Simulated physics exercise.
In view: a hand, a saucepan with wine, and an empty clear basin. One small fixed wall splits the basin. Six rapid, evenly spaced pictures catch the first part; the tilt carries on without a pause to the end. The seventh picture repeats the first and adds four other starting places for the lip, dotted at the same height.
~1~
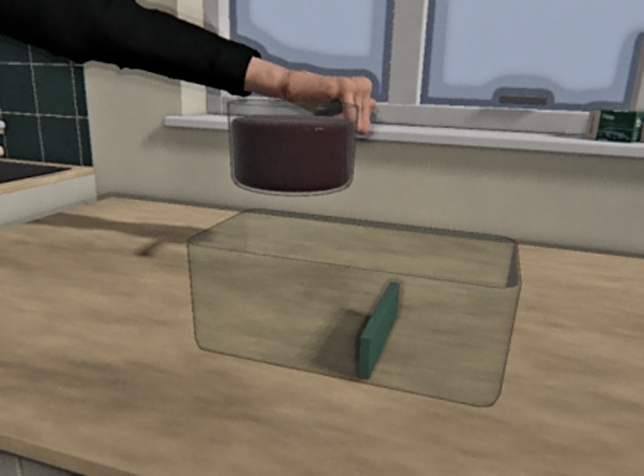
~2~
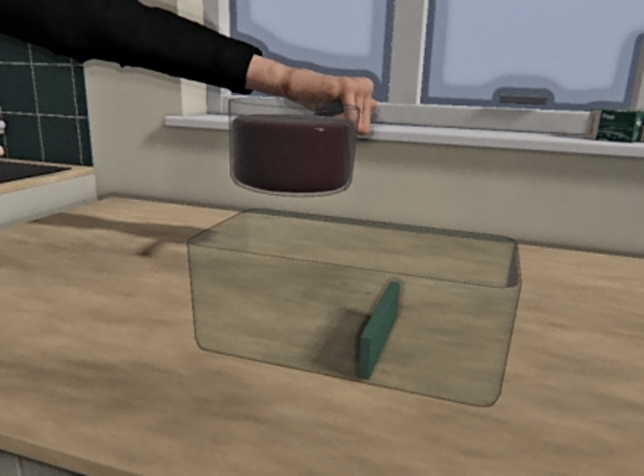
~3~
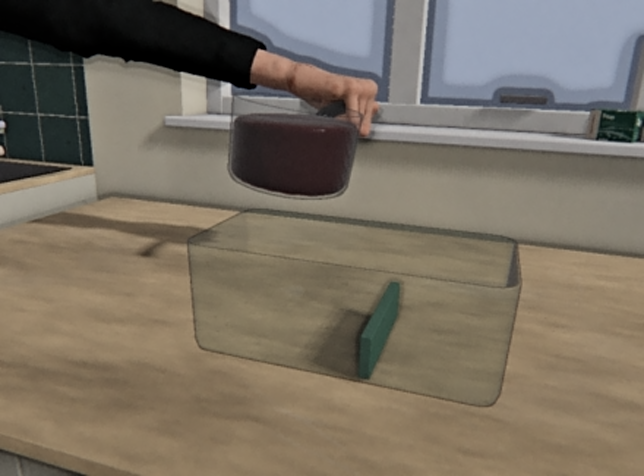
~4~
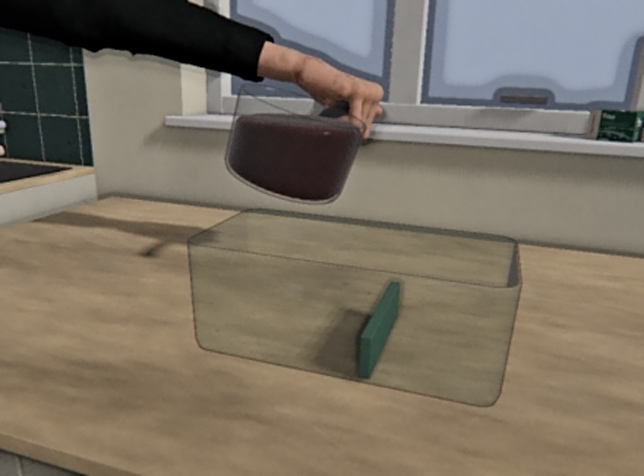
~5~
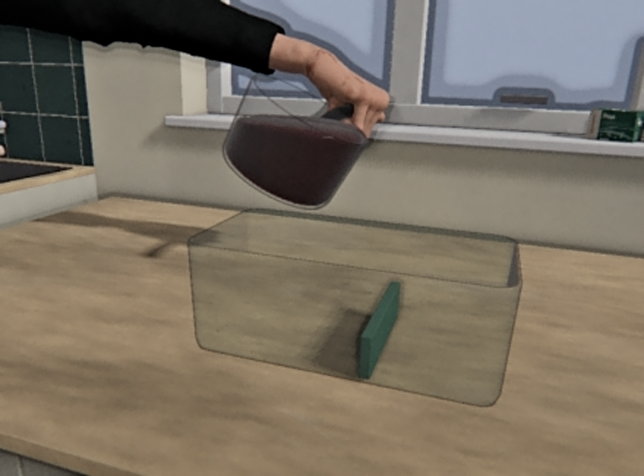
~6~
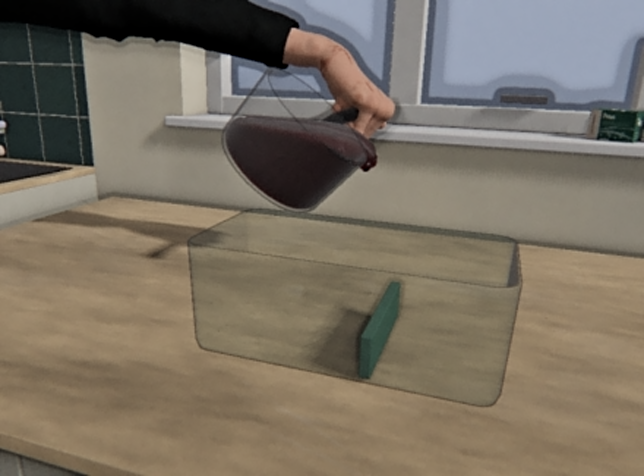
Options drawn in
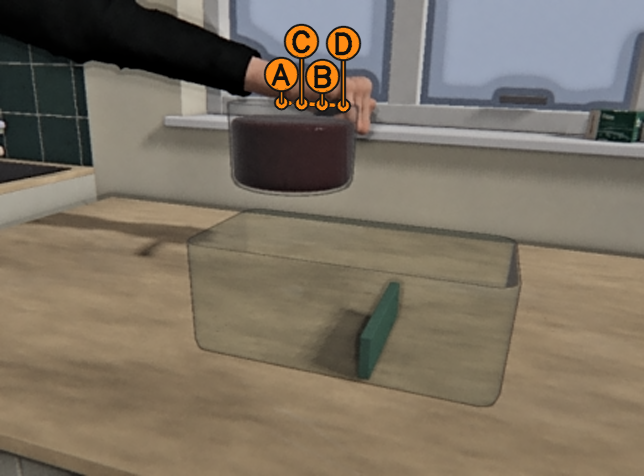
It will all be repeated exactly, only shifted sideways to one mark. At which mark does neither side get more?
The answer is place D.
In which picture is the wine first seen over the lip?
In picture 5.
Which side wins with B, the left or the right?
The left one.
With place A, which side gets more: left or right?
The left side.
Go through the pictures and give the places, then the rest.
Upright, lip at (354, 106); basin from (198, 343) to (499, 404); top of the wall at (382, 306); nothing has left yet.
Tipped about 2°, lip at (355, 108); nothing has left yet.
Tipped about 8°, lip at (358, 115); nothing has left yet.
Tipped about 17°, lip at (362, 127); nothing has left yet.
Tipped about 29°, lip at (364, 142); wine is over the lip, down to (364, 142).
Tipped about 42°, lip at (362, 160); wine is over the lip, down to (367, 168).
On the marked copy, A at (281, 102); B at (322, 104); C at (301, 103); D at (343, 105).
If A is chosen, about 87 % ends left of the wall and 11 % right of it.
If B is chosen, about 83 % ends left of the wall and 15 % right of it.
If C is chosen, about 93 % ends left of the wall and 5 % right of it.
If D is chosen, about 50 % ends left of the wall and 49 % right of it.
